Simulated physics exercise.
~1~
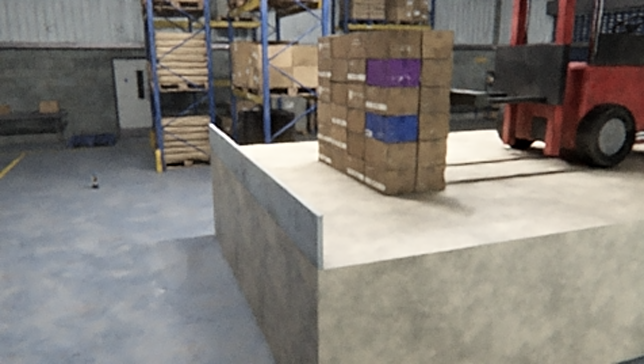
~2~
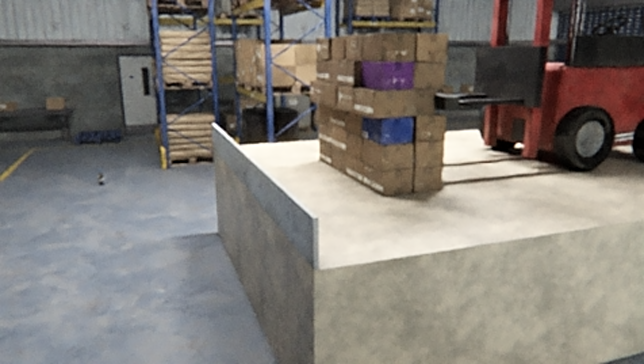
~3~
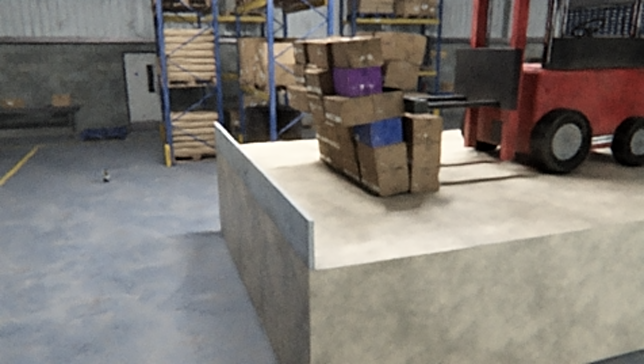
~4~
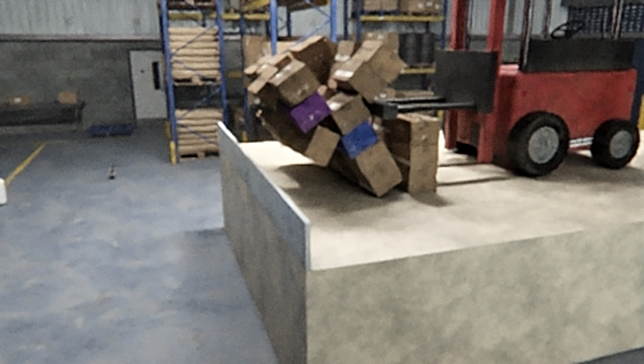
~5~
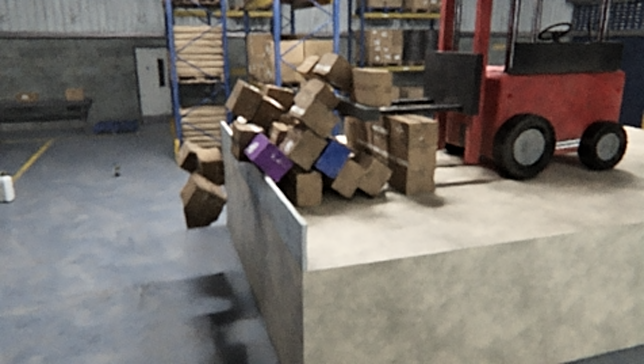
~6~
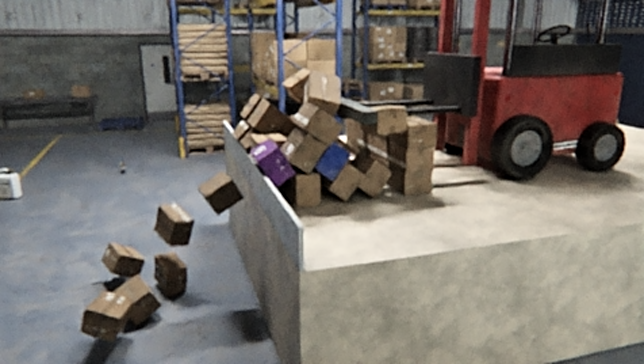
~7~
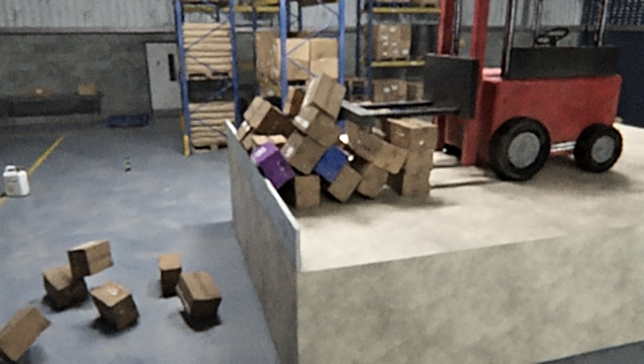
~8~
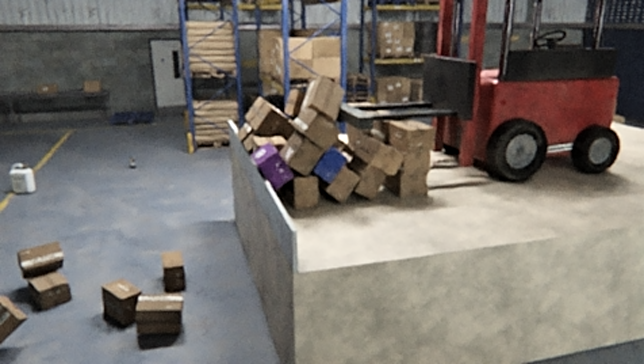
Red forklift pushing a steel beam into a stack of taped cartons, toppling it against a low board, several tumbling to the floor.
